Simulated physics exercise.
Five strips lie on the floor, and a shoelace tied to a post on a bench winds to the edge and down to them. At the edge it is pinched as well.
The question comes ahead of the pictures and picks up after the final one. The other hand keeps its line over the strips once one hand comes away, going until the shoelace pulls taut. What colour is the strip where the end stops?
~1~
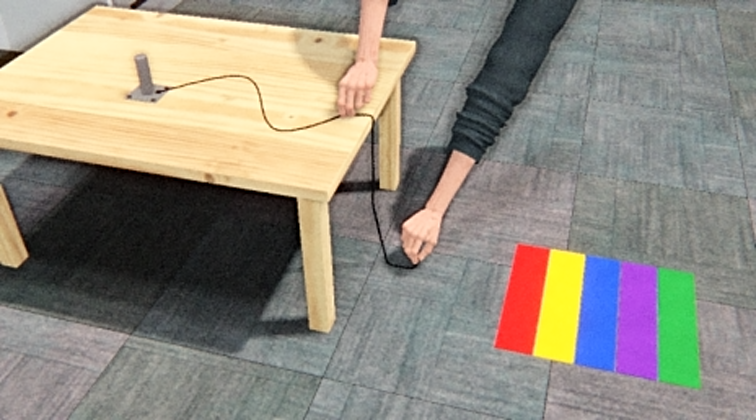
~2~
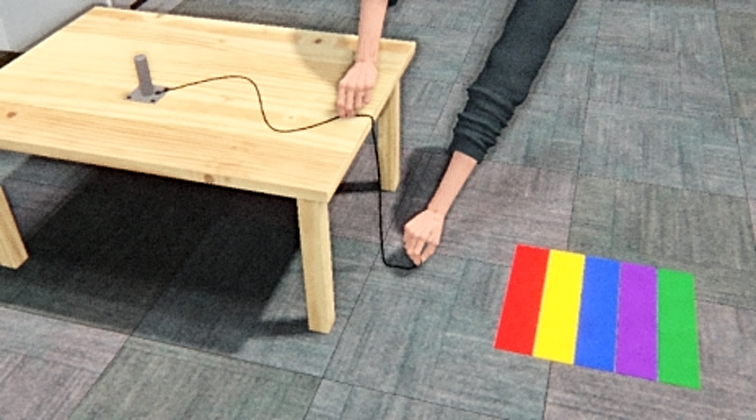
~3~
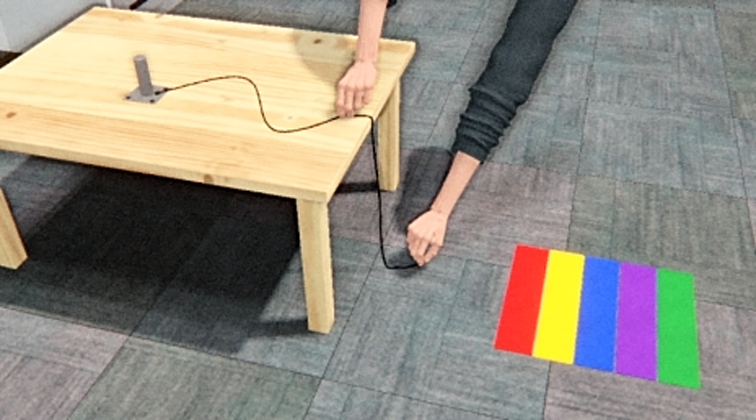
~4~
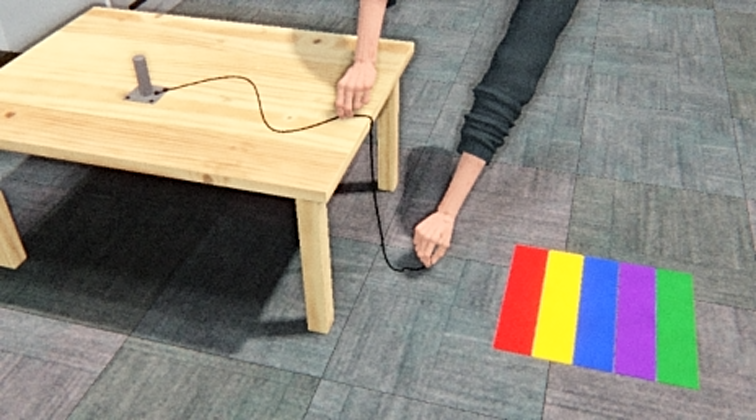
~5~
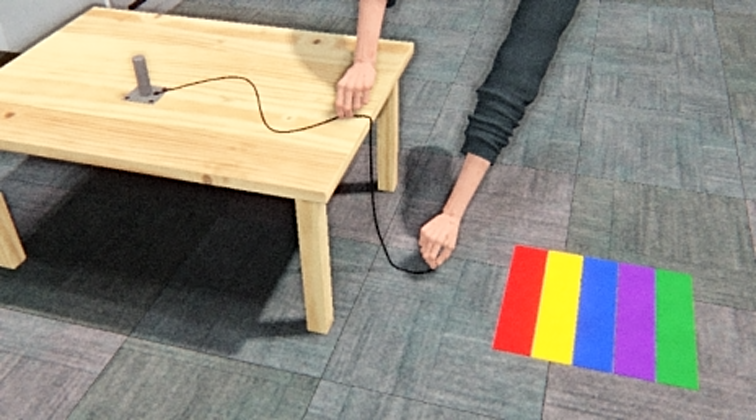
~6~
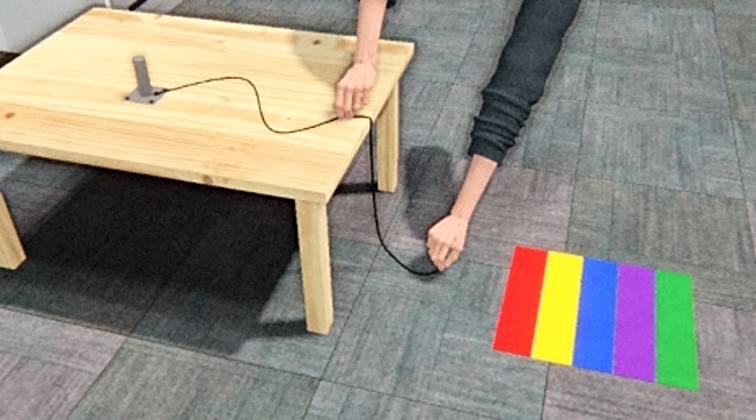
It is purple.
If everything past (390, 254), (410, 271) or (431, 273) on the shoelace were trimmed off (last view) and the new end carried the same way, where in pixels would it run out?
The three cuts give roughly (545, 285), (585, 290) and (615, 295) respectively.
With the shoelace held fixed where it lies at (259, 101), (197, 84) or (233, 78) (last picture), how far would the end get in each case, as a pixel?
They end up at (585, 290), (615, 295) and (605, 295).
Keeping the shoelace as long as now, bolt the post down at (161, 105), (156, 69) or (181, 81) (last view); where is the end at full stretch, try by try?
About (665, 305), (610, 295) and (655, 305).
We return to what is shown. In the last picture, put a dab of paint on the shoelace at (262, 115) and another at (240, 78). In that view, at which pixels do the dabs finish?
End positions: About (322, 115) and about (239, 105).
Soon after, end near (573, 289); over yellow.
After that, end near (613, 297); over blue.
At the stop, end near (637, 301); over purple. The end stops over the purple strip.
